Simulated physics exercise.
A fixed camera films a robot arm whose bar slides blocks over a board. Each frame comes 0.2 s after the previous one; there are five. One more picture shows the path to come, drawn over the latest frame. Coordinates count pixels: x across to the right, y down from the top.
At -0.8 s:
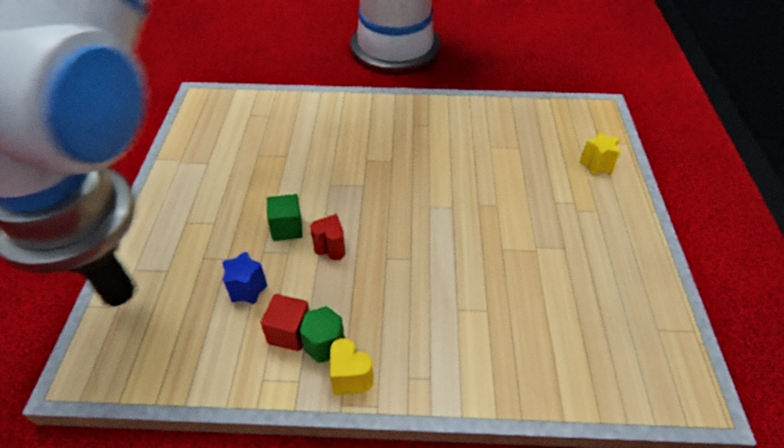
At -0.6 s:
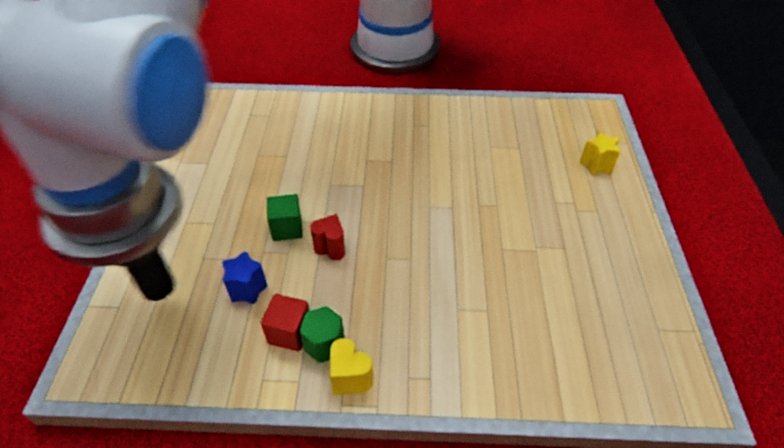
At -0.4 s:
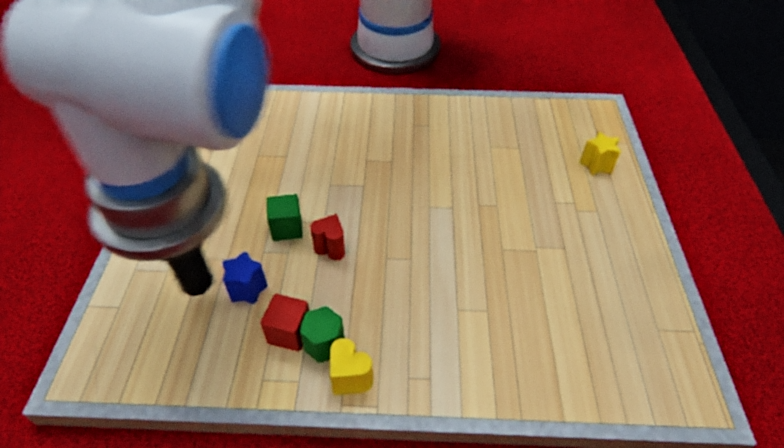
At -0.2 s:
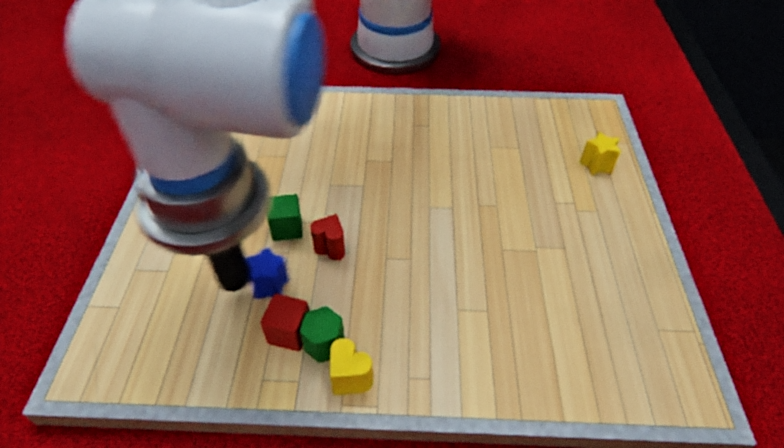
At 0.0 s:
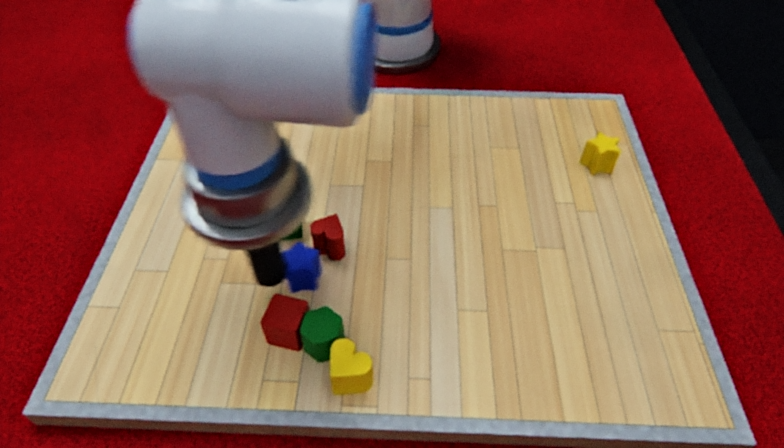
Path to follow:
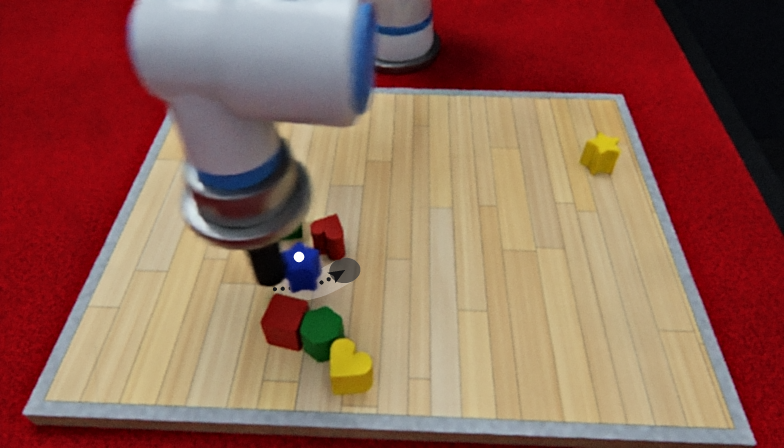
A white and blue robot arm with a dark bar at its lower end glides rightward from the left side of a pale wooden board on red cloth, seen from above by a still camera. A green cube, red heart, blue star, red block, green hexagon and yellow heart sit left of centre, a yellow star far right. The bar meets the blue star and pushes it right and slightly upward, close below the red heart.
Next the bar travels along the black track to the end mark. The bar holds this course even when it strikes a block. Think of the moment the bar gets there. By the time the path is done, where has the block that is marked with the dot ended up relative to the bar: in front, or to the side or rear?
Pushed ahead.
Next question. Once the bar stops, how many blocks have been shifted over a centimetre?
I predict two.
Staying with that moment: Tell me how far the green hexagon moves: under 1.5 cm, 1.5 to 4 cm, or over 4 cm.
The answer is under 1.5 cm.
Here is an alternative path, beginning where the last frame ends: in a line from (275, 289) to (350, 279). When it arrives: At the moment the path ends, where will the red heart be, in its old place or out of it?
It is shoved along.
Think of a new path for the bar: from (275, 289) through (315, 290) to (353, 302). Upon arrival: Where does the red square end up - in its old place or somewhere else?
It ends up on the same spot.
Drawn move, from (275, 289) by way of (300, 288) and (324, 281) to (345, 270); the dot is on the blue star.
On the path given first. Halfway along, bar (310, 270); blue star (334, 248), turned 15° anticlockwise; red heart (331, 225), turned 15° anticlockwise.
At the end, bar (343, 255); red square still; blue star (367, 234), turned 15° anticlockwise; green hexagon still; red heart (344, 220), turned 80° anticlockwise.
